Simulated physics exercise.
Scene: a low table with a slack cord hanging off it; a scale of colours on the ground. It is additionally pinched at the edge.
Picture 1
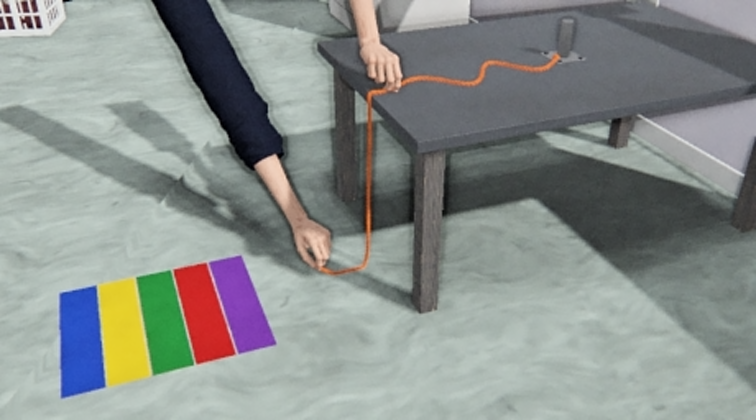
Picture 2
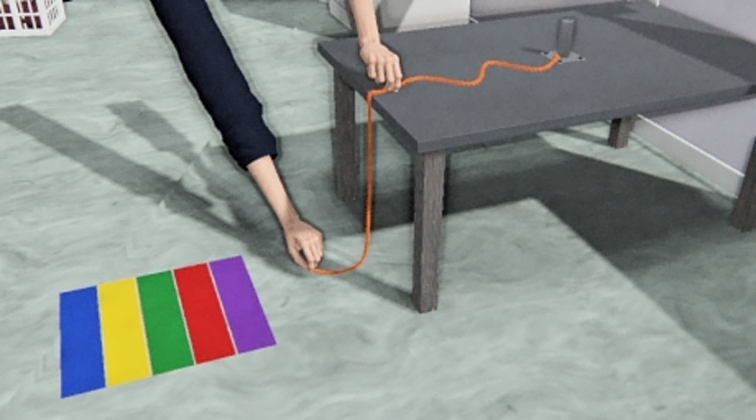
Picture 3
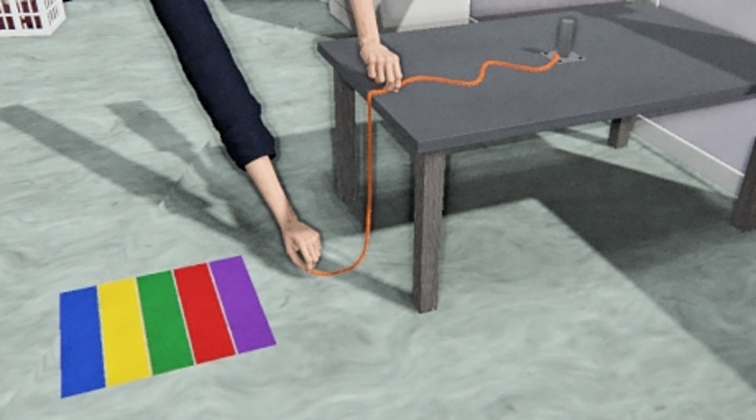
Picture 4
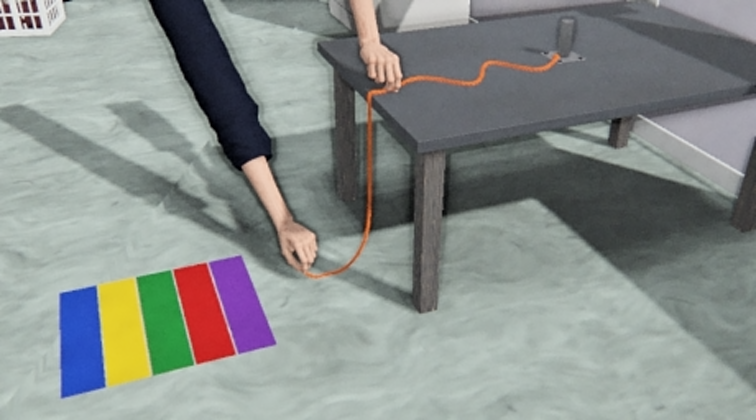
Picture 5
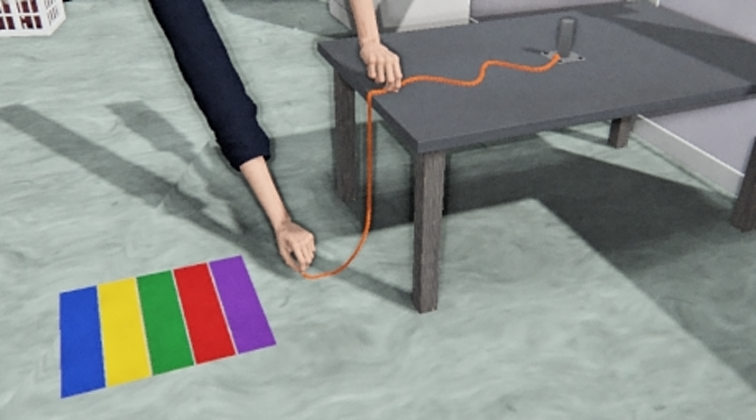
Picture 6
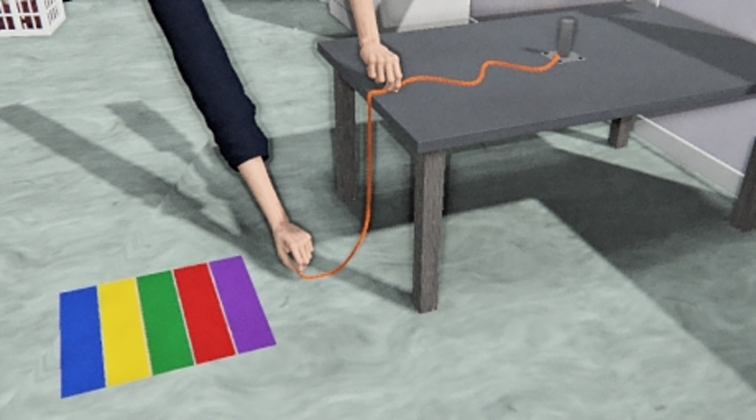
Beside a low table, a hand draws the orange cord's end slightly left while another pinches it at the edge.
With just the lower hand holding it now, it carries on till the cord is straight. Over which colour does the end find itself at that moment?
I would say over yellow.
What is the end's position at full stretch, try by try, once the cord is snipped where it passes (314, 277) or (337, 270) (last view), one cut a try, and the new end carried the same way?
In order, around (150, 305) and (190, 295).
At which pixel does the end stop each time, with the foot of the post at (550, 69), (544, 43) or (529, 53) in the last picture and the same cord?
Approximate places, in that order: (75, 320), (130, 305), (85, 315).
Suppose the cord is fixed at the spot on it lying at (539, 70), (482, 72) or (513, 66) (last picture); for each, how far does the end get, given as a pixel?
First try (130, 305), second try (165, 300), third try (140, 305).
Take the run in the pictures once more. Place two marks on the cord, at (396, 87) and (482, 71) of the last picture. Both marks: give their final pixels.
Near (340, 115) and (453, 76).
Soon after, end near (189, 294); over red.
Then, end near (145, 304); over green.
At full stretch, end near (117, 310); over yellow. Over yellow.
